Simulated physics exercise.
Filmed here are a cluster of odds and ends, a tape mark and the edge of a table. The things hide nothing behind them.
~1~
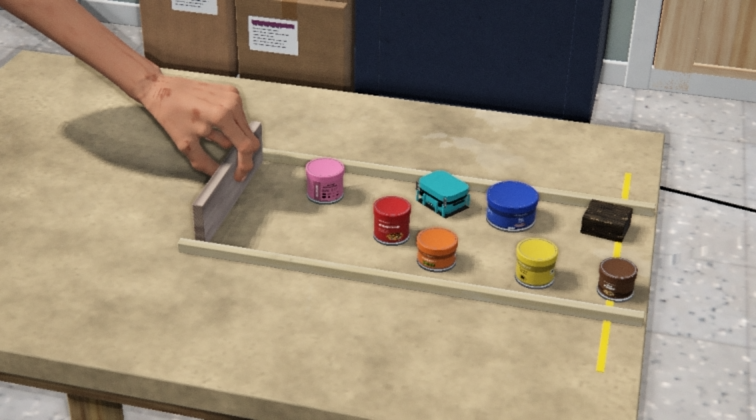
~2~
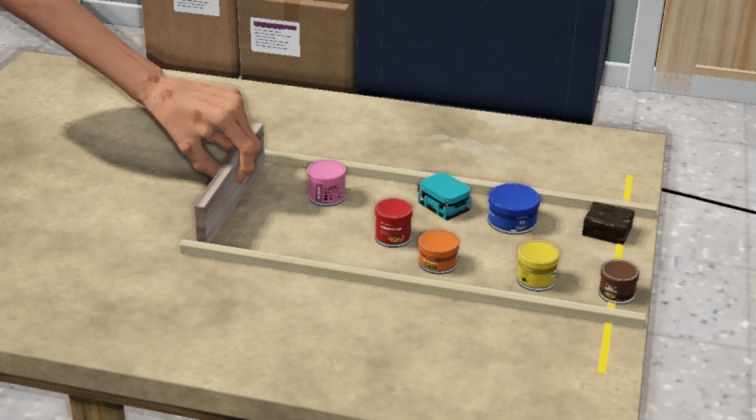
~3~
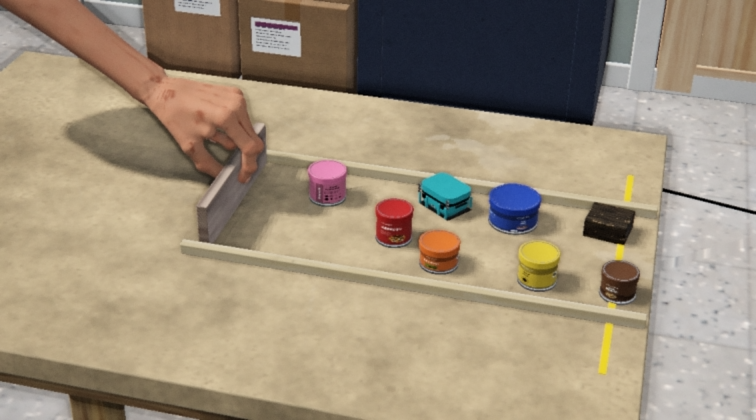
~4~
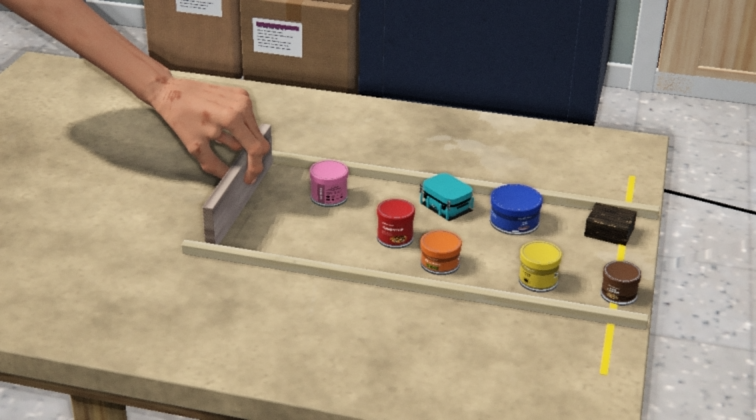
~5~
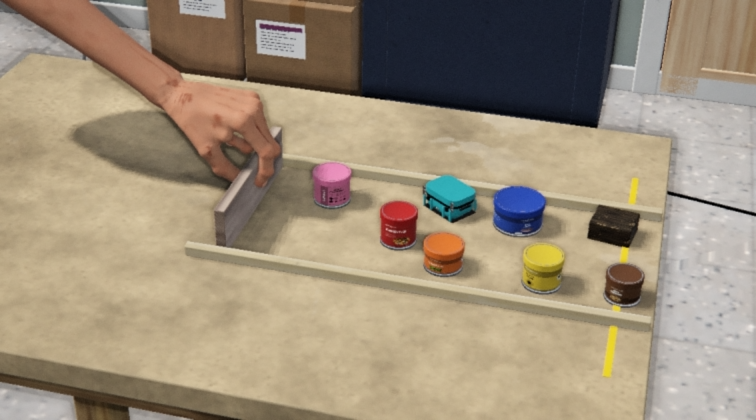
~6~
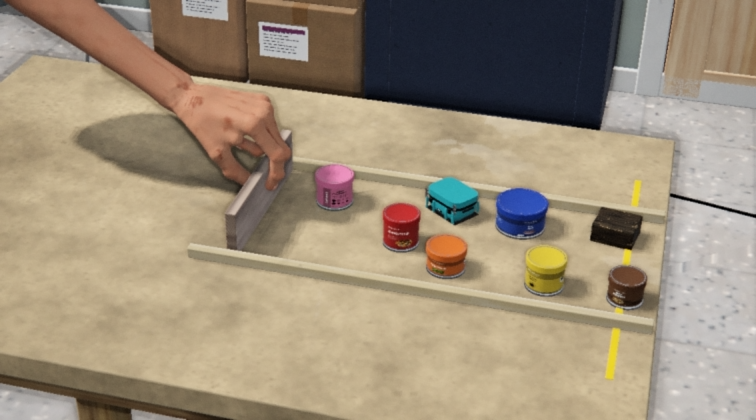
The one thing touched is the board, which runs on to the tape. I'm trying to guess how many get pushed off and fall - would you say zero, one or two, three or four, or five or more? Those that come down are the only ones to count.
I would say three or four.
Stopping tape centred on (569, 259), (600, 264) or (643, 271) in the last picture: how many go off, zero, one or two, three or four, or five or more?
In turn: Just one or two, either three or four, more than four.
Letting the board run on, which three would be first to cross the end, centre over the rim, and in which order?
The black block, then the brown tin, then the blue tin.
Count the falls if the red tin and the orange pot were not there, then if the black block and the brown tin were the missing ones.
Taking the two tries in turn, it comes to 3 and 2.
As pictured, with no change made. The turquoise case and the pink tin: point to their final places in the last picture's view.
The turquoise case stops around (655, 223); the pink tin around (649, 244).
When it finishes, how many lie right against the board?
In contact: 4.
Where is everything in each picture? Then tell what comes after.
In the first frame, brown tin (617, 280); black block (607, 221); yellow pot (536, 264); board (230, 181); tape (616, 260).
In the second frame, black block (608, 223); pink tin (327, 183).
In the third frame, yellow pot (538, 266); board (234, 183).
In the fourth frame, brown tin (621, 283); red tin (396, 223).
In the fifth frame, black block (614, 226); turquoise case (450, 199).
In the sixth frame, brown tin (626, 287); black block (616, 228); yellow pot (545, 271); board (261, 190); tape (625, 268).
Soon after, none off yet; brown tin at rest near (626, 287); black block at rest near (616, 228); yellow pot at rest near (545, 271).
Then, none off yet; brown tin at rest near (626, 287); black block moving near (625, 229); yellow pot moving near (552, 272).
At rest, the number that fall off is three or four; fallen, blue tin, yellow pot, black block and brown tin.
